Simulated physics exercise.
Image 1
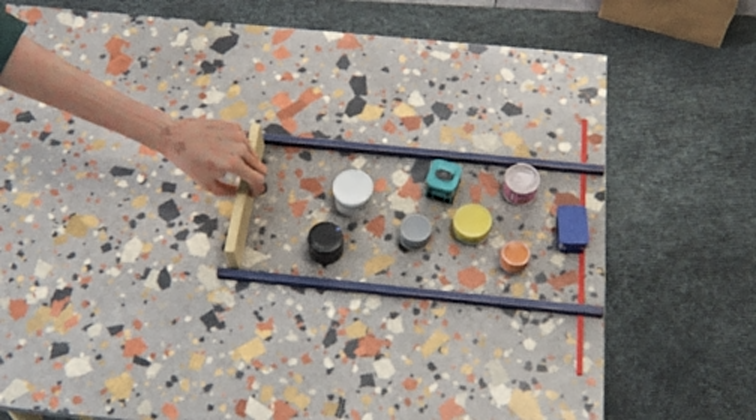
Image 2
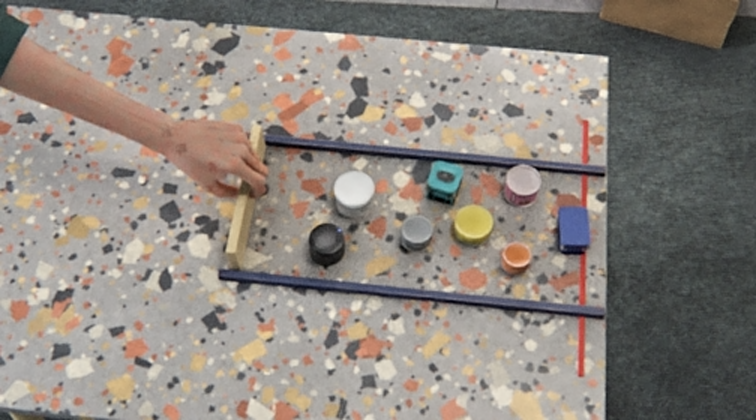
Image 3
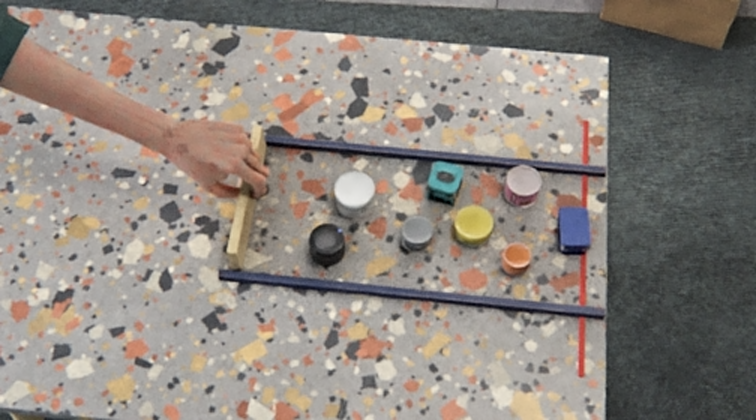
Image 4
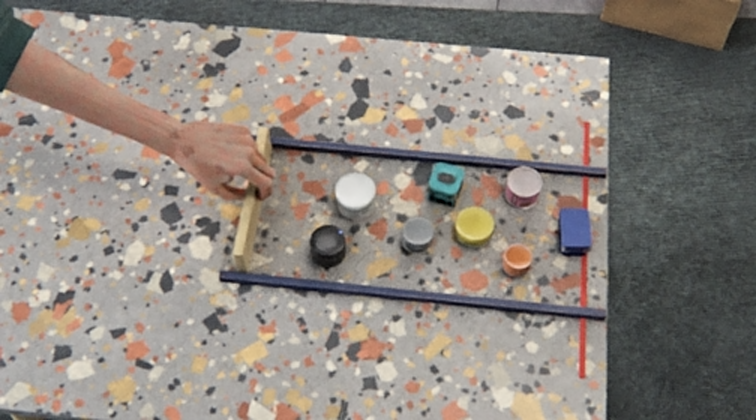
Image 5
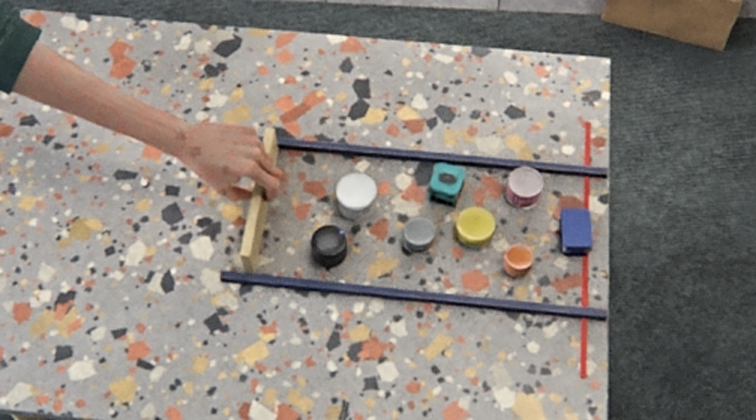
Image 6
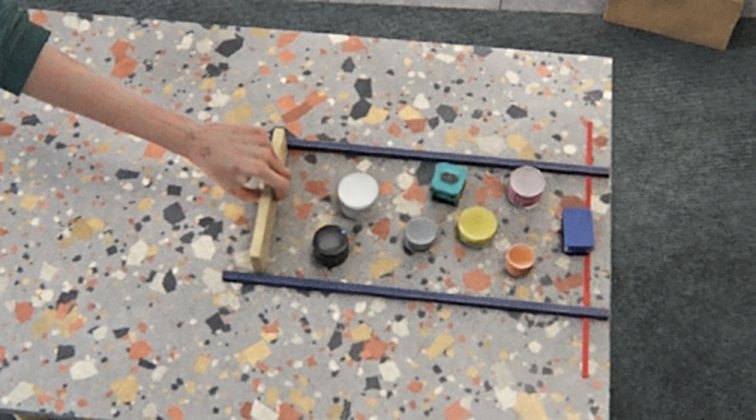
On a speckled tabletop, a hand grips a wooden board at the left end of two dark rails, with small pots, tins and cases scattered between them and a red strip at the right. The board stays almost still at first, then the hand slides it slightly right, without touching the scattered things.
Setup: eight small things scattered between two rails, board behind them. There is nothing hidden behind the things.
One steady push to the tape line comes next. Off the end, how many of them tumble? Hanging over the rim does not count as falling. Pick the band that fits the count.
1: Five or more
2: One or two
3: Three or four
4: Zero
Three or four.
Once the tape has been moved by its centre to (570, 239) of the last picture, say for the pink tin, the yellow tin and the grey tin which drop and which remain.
Going one by one, the pink tin ends up off, the yellow tin ends up off, the grey tin is not lost.
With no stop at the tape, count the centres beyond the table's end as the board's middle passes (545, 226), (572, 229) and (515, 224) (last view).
Place by place, 1, 4 and 0.
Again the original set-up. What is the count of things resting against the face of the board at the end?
Count: 4.
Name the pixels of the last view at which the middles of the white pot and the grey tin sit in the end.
Reading them off: First (610, 220); then (604, 253).
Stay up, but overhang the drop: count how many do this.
The overhang total is 4.
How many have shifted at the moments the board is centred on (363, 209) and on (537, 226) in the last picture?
Well, it's 2 at the first one and 8 at the second.
A little later, none off yet; blue case at rest near (577, 232); pink tin at rest near (526, 188); orange pot at rest near (520, 260).
Next, none off yet; blue case tilted well over near (628, 257); pink tin shifted well along near (588, 194); orange pot shifted well along near (582, 266).
When it is over, the number that fall off is three or four; down, yellow tin, orange pot, pink tin and blue case.
